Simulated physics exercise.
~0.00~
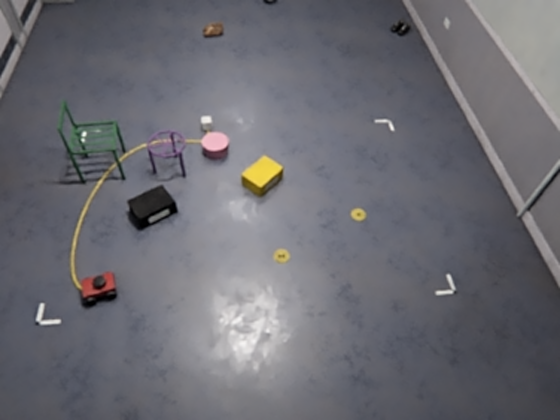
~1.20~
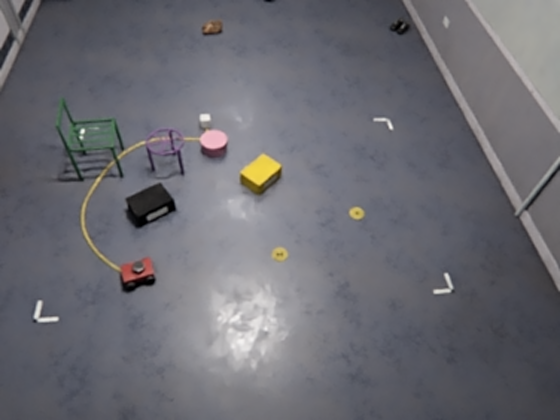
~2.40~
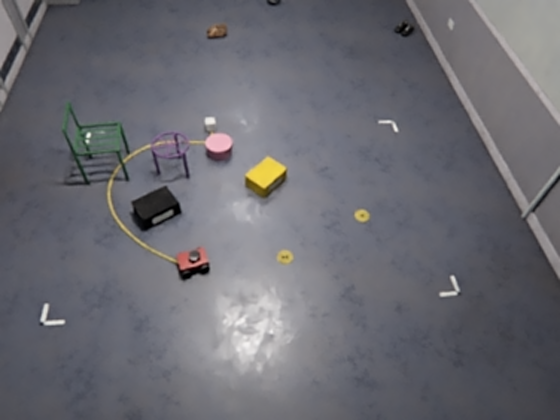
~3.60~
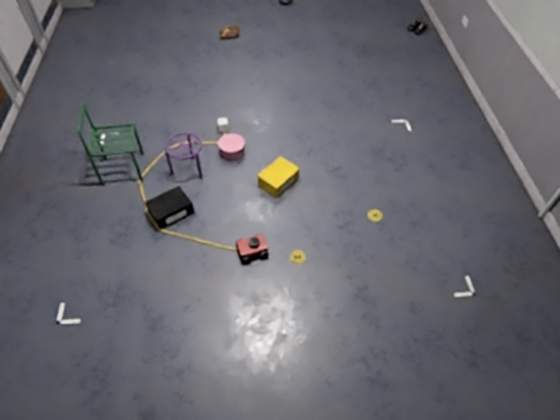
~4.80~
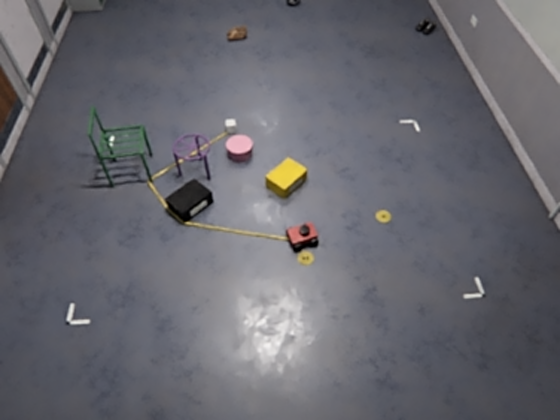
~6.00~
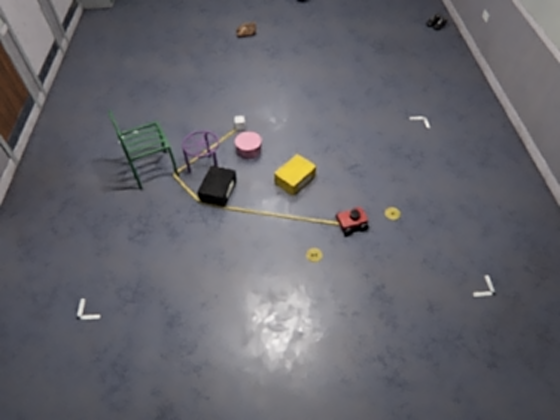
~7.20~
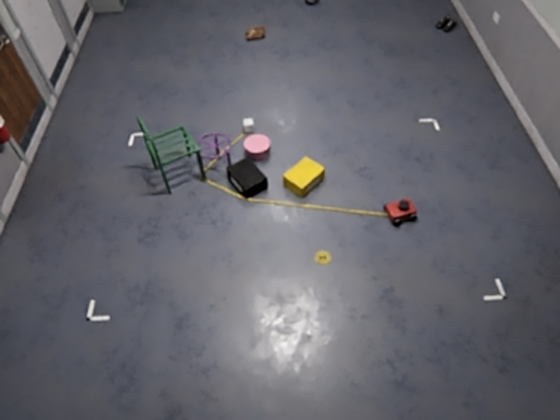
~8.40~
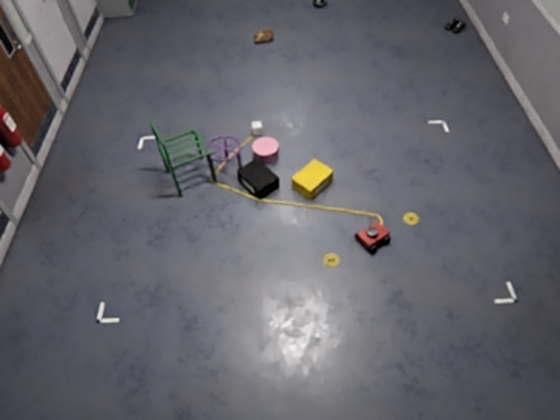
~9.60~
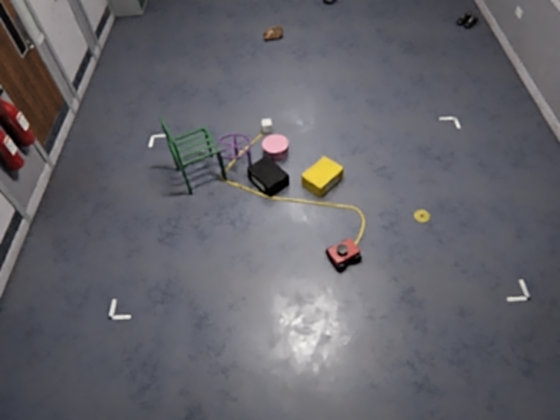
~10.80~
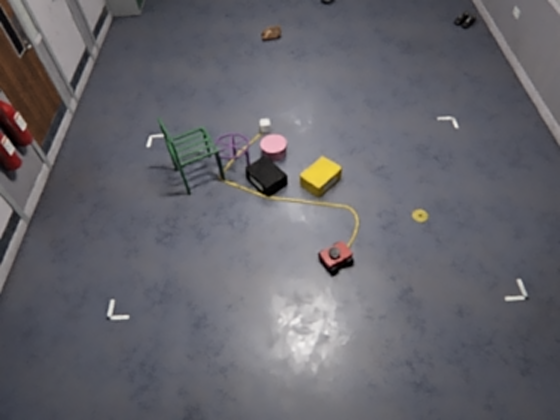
A small red cart trailing a yellow lead starts at the lower left of a dark, glossy floor, seen from high above. The lead curves round a black carton, a green chair and a purple stool to a small white block beside a pink bin, with a yellow carton near the middle. The cart rolls right toward two yellow marks, and the lead tightens against the black carton. It drags that carton, then the chair, rightward, crowding the stool. The cart then turns back down and left, the lead slackens into a curve, and it stops near the nearer mark, the yellow carton and pink bin seemingly unmoved.
